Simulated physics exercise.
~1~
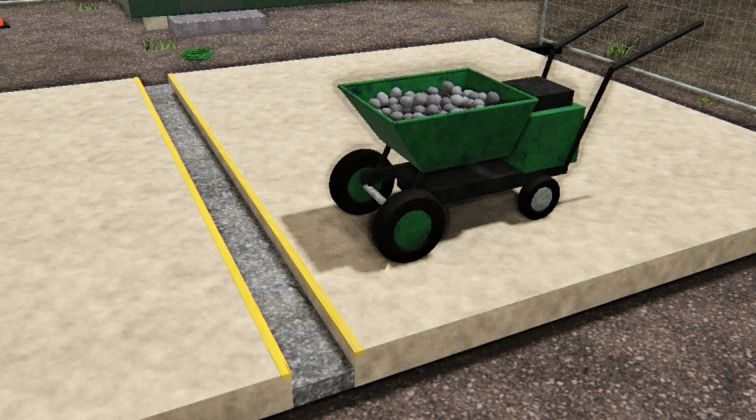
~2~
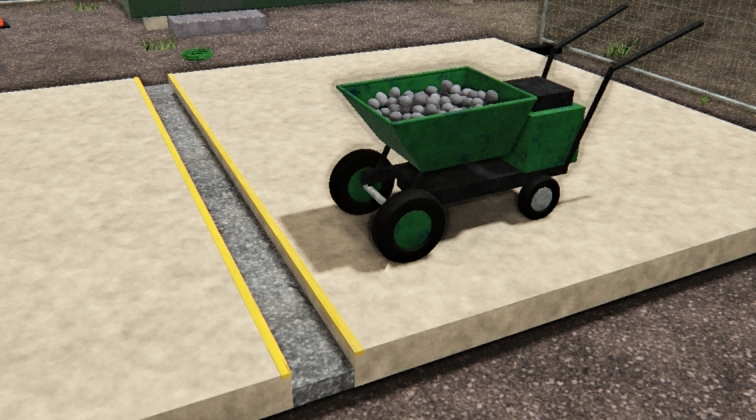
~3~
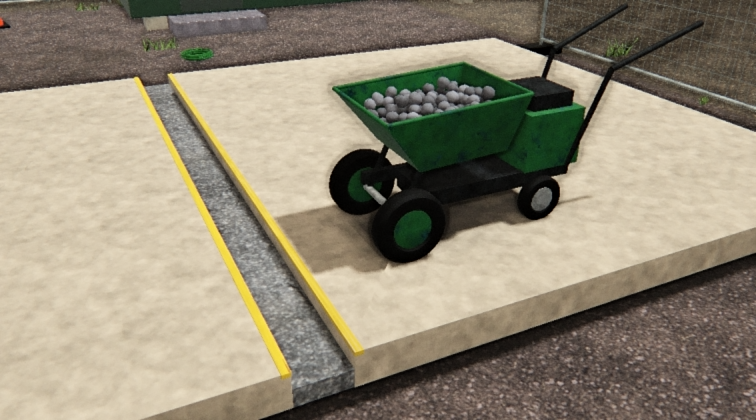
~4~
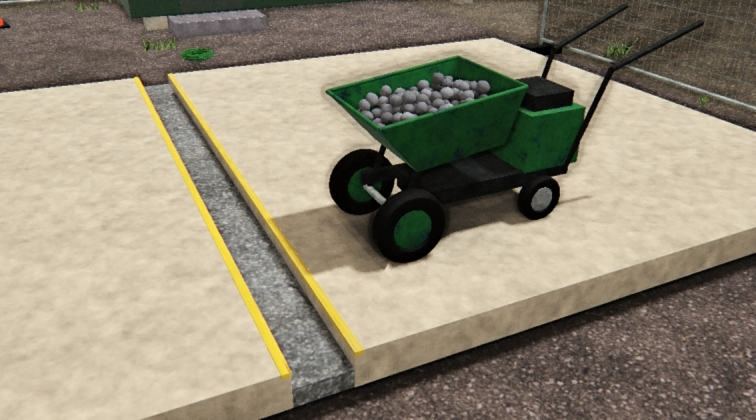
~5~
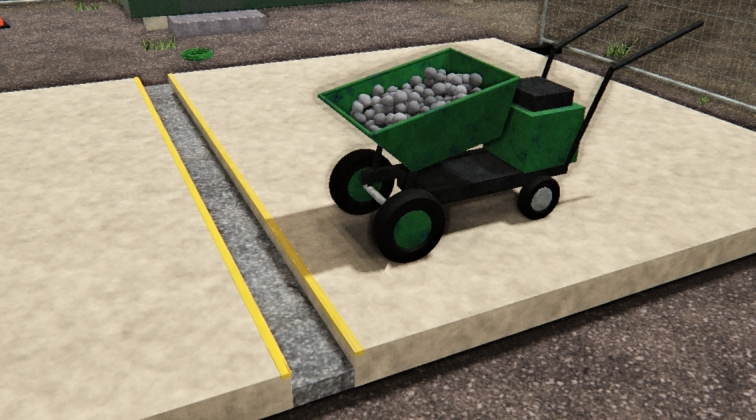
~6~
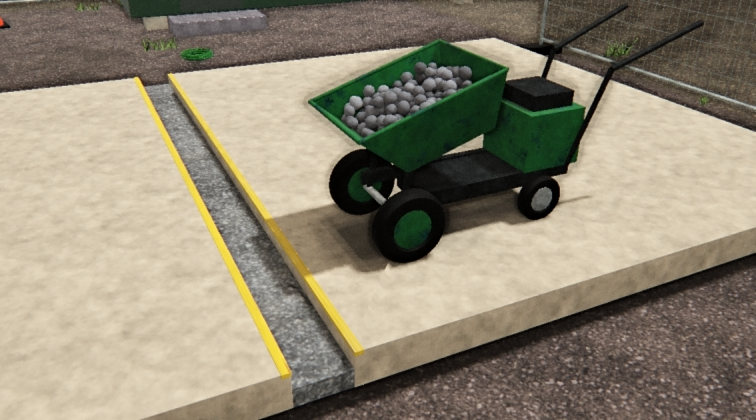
On a pale slab beside a shallow, yellow-edged trench, a small green barrow stands still, loaded with round grey cobbles. Its skip starts level, then tilts steadily toward the trench on the left, its rear rising and front lip lowering.
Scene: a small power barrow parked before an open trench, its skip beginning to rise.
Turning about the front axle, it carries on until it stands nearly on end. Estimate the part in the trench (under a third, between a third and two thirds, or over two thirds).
From a third to two-thirds.
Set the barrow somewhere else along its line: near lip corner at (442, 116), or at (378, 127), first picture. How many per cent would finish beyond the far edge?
Near 10 % and 60 %.
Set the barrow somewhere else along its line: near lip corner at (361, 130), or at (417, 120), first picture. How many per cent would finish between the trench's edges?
Estimates, in order: 20 % then 70 %.
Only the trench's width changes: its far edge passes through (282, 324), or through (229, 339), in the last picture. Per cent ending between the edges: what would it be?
Roughly 40 % and 90 %.
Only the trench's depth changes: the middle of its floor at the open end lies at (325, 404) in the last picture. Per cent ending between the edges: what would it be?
It works out to some 70 per cent.
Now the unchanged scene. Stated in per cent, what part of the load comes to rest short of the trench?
Around 0 per cent.
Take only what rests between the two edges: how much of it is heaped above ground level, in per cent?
30 per cent or thereabouts.
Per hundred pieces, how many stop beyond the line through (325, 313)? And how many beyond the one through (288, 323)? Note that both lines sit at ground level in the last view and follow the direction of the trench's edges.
In order: 100 per cent, then 60 per cent.
Soon, skip tipped steeply; all in the skip.
A while on, skip tipped right over; most in the skip; a small part in or heaped over the trench; a stray few beyond it; a small part falling.
Towards the end, skip tipped right over; a small part in the skip; about half in or heaped over the trench; about a third beyond it.
Finally, skip tipped right over; about two thirds in or heaped over the trench; about a third beyond it.
